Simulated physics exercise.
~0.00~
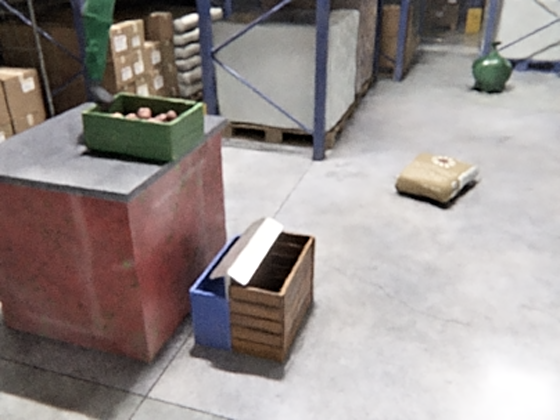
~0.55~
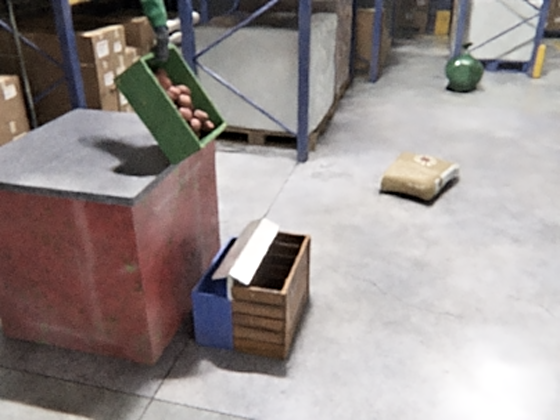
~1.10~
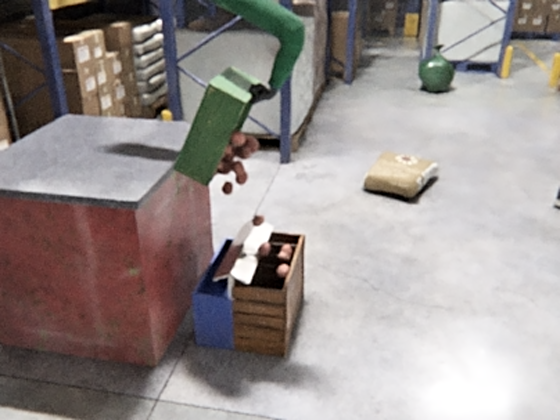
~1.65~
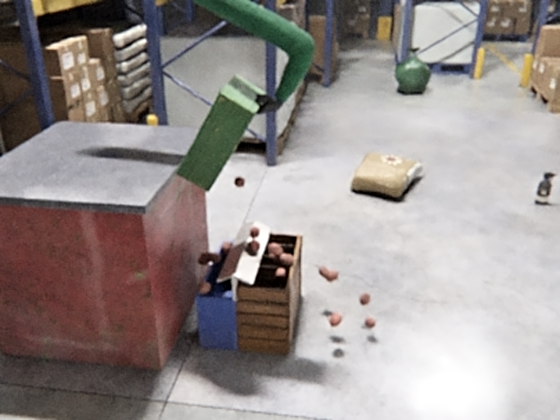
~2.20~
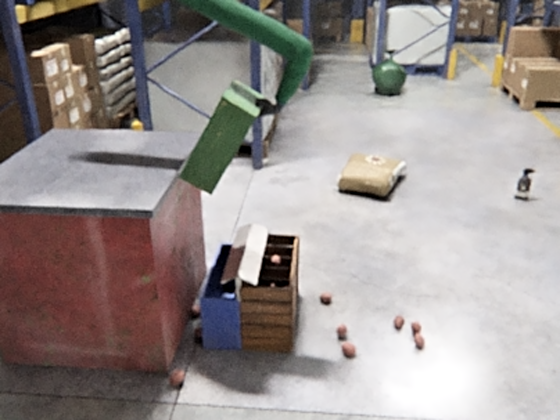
A green arm tipped a green tote of red potatoes off a bench until it hung steeply downward, pouring them toward a blue trough and a wooden tub; many dropped into the tub, while several bounced out and ended up scattered on the warehouse floor.
